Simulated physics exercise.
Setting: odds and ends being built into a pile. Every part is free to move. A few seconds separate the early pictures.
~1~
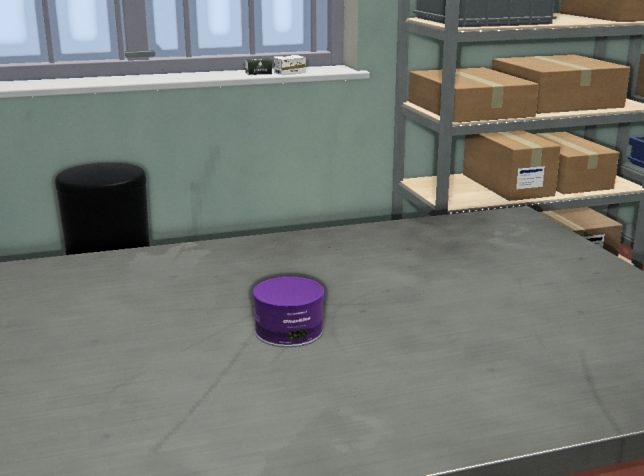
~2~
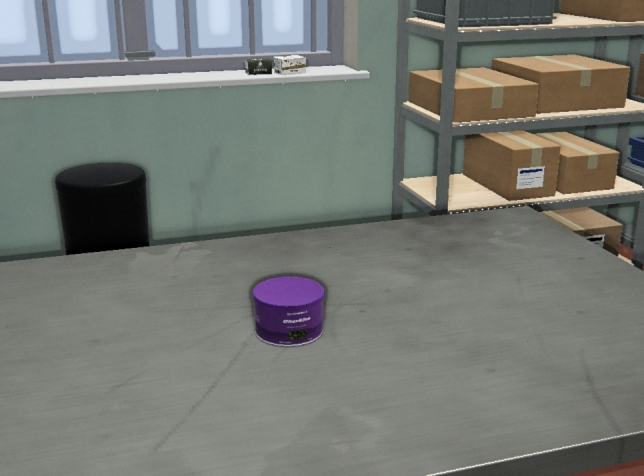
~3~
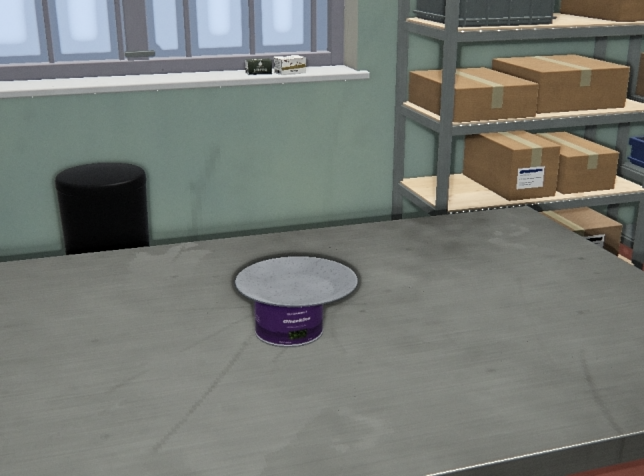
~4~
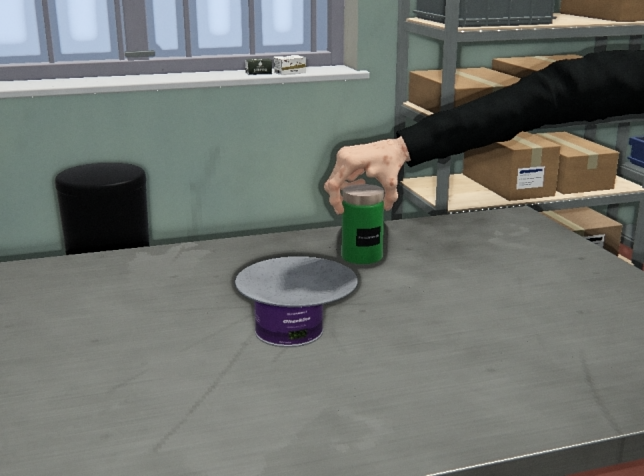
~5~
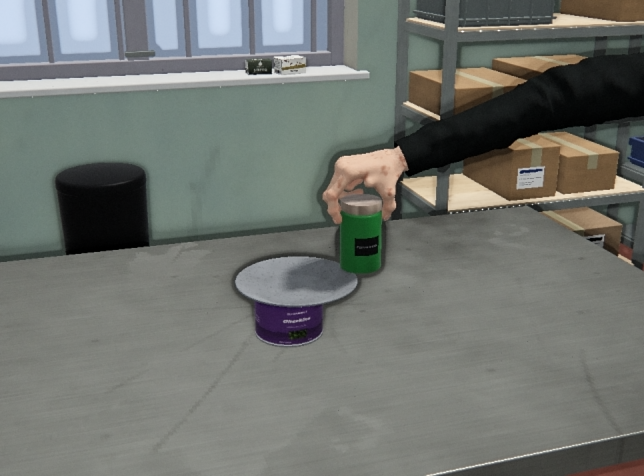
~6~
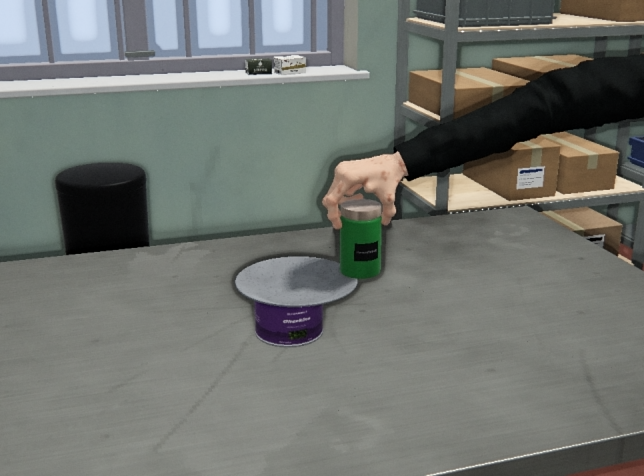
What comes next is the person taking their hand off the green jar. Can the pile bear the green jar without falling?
No - seems the tower doesn't stand.
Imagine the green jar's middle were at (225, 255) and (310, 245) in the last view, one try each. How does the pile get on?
Case 1: Collapse. Case 2: Stable.
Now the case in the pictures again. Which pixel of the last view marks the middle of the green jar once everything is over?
Roughly at pixel (414, 303).
Then, 0.40 s later than the last frame, green jar now fallen.
Then, 1.60 s later than the last frame, nothing new.
When it is over, fallen, green jar; the other 2 as before. End places, in pixels of the last picture, green jar near (414, 303). The pile loses its balance.
